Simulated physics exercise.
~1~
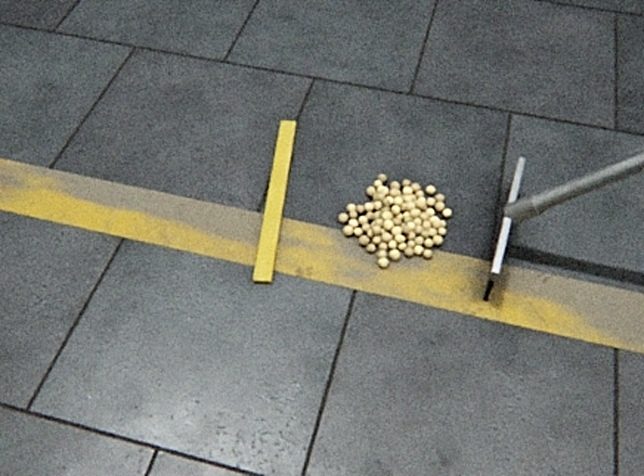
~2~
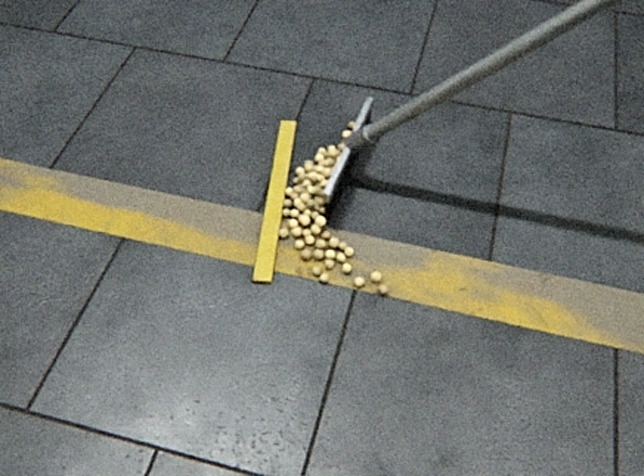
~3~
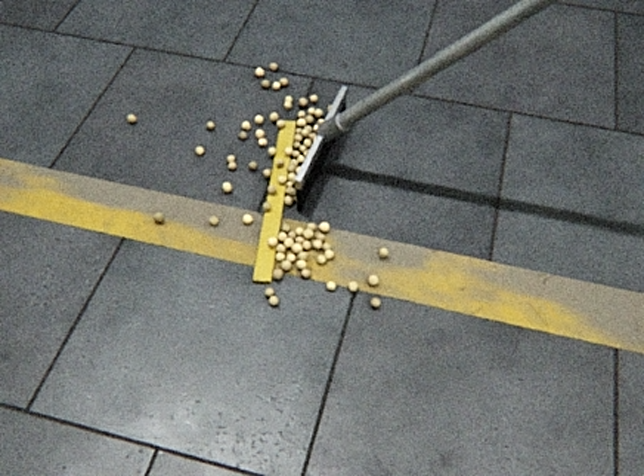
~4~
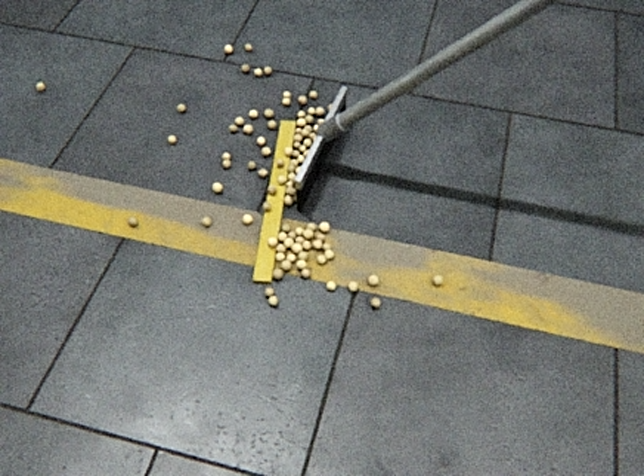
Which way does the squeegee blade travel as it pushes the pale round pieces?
The blade travels to the left, driving the pieces towards the yellow strip.
